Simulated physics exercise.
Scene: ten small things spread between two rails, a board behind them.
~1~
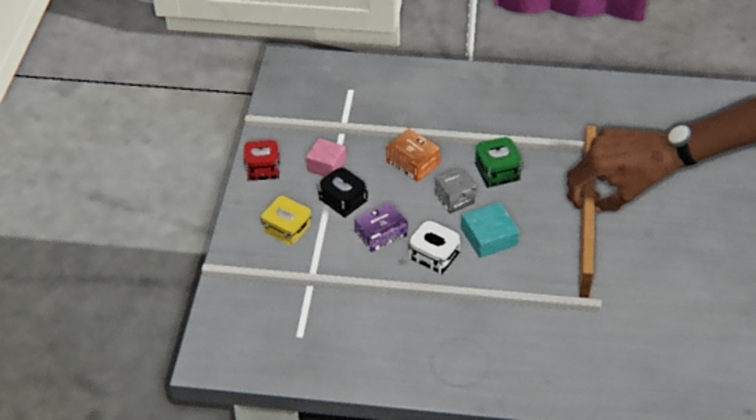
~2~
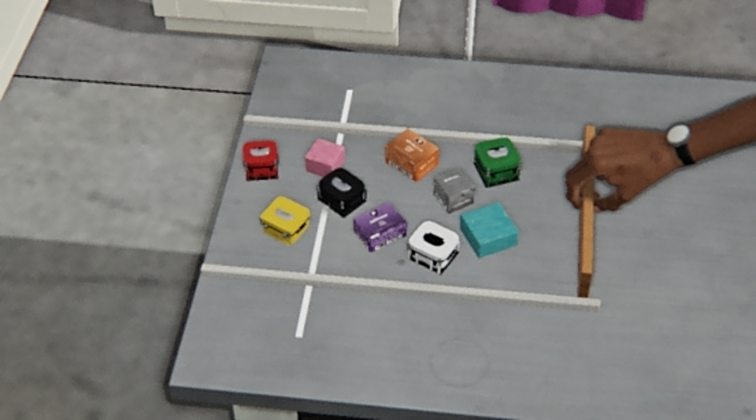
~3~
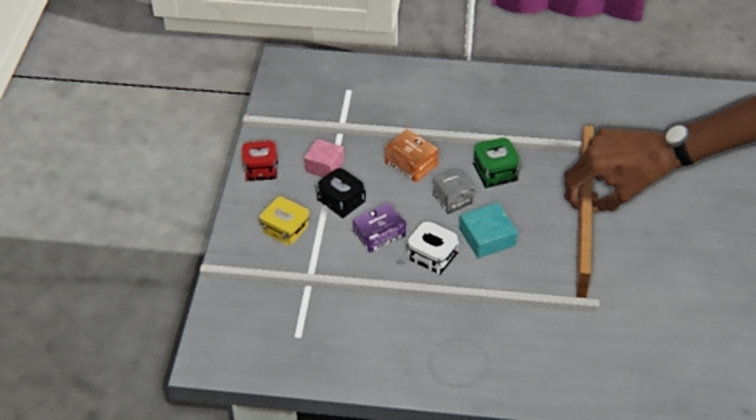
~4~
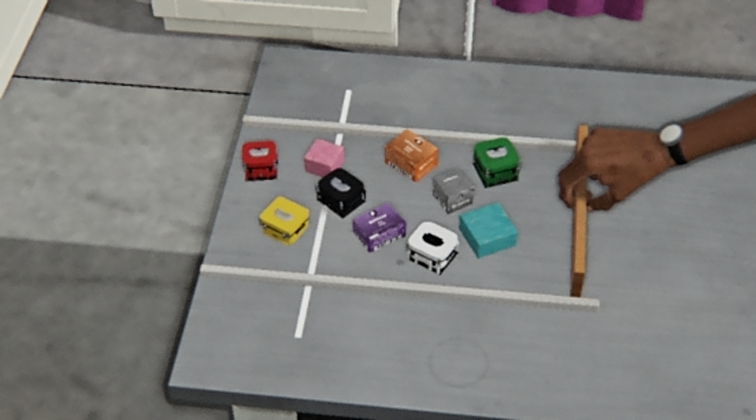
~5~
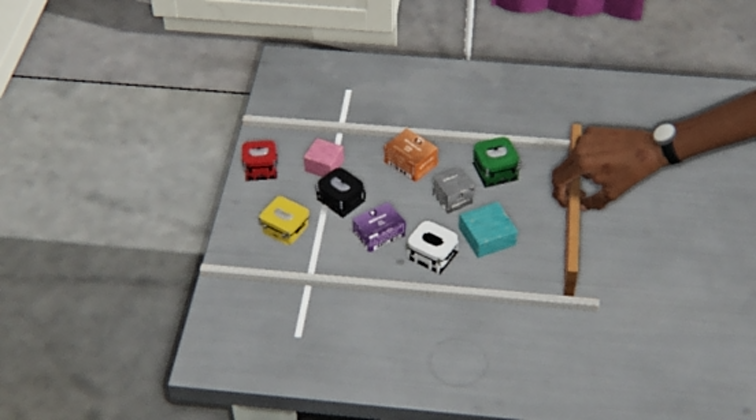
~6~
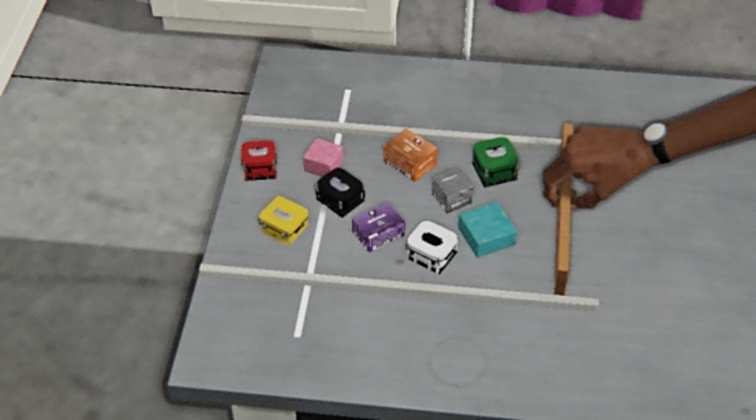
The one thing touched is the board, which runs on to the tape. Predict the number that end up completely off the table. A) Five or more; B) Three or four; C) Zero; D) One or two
One or two (D).
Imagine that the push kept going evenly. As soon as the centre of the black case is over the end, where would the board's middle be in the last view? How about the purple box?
The middle is at (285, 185) when it's the black case, and at (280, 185) when it's the purple box.
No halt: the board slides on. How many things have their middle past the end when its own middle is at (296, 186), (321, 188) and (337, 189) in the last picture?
Going through the three positions, you'd get 3, 1 and 1.
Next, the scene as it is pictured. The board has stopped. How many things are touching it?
In contact: 4.
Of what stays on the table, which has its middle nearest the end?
Nearest once everything settles: Pink block.
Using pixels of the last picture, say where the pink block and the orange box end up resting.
In the last picture the pink block sits at (238, 157) while the orange box sits at (275, 154).
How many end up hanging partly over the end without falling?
The count is 2.
Soon after, none off yet; red case at rest near (259, 160); yellow case at rest near (284, 222); pink block at rest near (323, 159).
Then, none off yet; red case at rest near (259, 160); yellow case at rest near (284, 222); pink block at rest near (320, 158).
Further on, none off yet; red case moved about its own width near (238, 160); yellow case moved about its own width near (262, 217); pink block moved well along near (270, 158).
At rest, the number that fall off is one or two; fallen, red case.
